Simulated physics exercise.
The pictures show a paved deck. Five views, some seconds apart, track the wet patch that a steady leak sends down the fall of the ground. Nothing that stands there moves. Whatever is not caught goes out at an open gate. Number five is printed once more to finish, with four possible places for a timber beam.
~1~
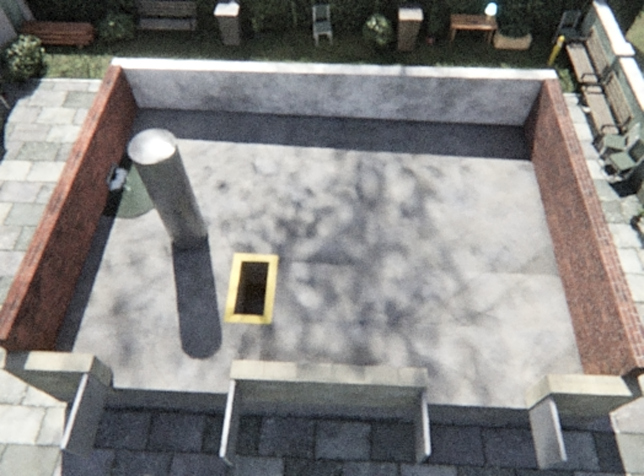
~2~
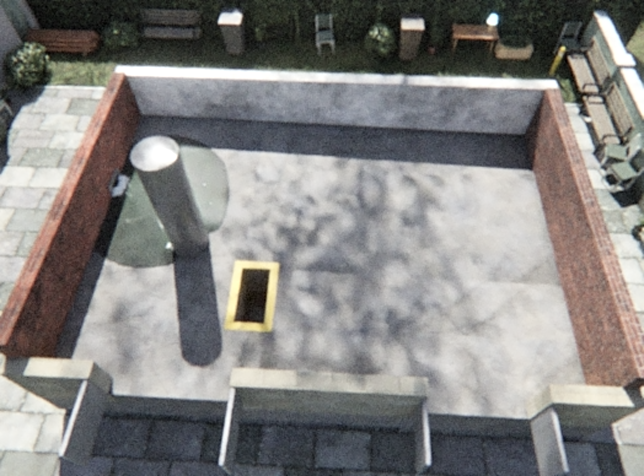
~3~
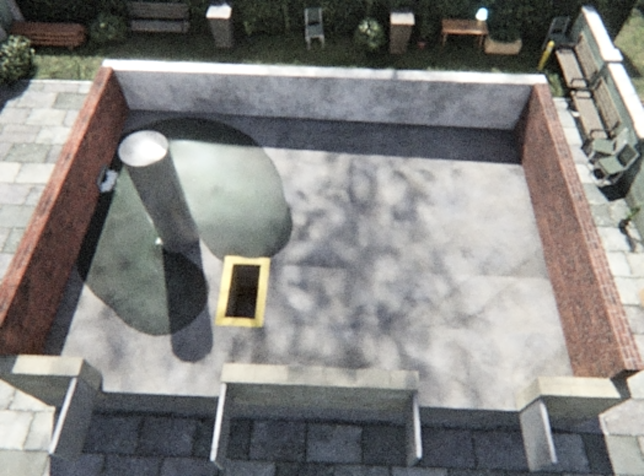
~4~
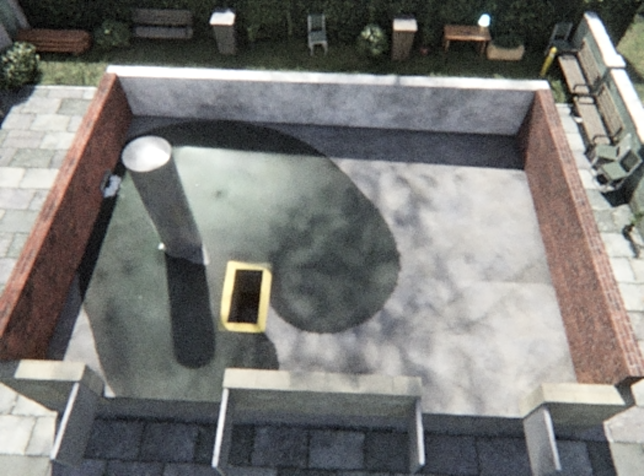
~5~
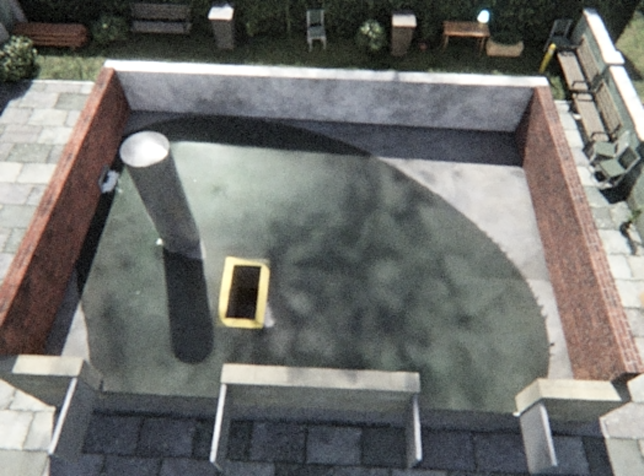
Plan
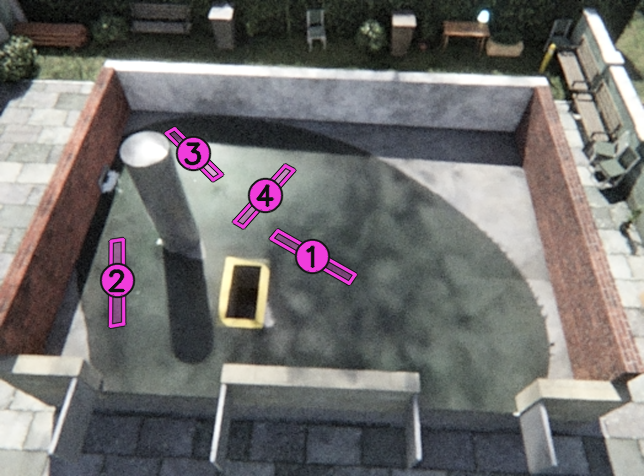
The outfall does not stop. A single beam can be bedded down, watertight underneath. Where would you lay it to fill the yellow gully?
I would pick place 4.
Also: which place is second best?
Here it is place 3.
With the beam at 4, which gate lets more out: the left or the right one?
More leaves on the right.
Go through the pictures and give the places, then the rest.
Outfall at (112, 176); yellow gully at (252, 288); open gate at (471, 389); open gate at (177, 375); water covers 3 % of the ground and shows as far out as (137, 211); yellow gully still dry.
Water covers 12 % of the ground and shows as far out as (227, 191); yellow gully still dry.
Water covers 25 % of the ground and shows as far out as (279, 241); yellow gully still dry.
Water covers 47 % of the ground and shows as far out as (382, 298); yellow gully taking water.
Water covers 72 % of the ground and shows as far out as (546, 337); yellow gully taking water.
On the marked copy, 1 from (274, 234) to (352, 278); 2 from (117, 240) to (117, 325); 3 from (170, 131) to (217, 177); 4 from (238, 224) to (289, 168).
Choosing 1, about 10 % of the stream runs into the yellow gully, about 89 % out by the gates.
Choosing 2, about 9 % of the stream runs into the yellow gully, about 90 % out by the gates.
Choosing 3, about 19 % of the stream runs into the yellow gully, about 80 % out by the gates.
Choosing 4, about 27 % of the stream runs into the yellow gully, about 72 % out by the gates.
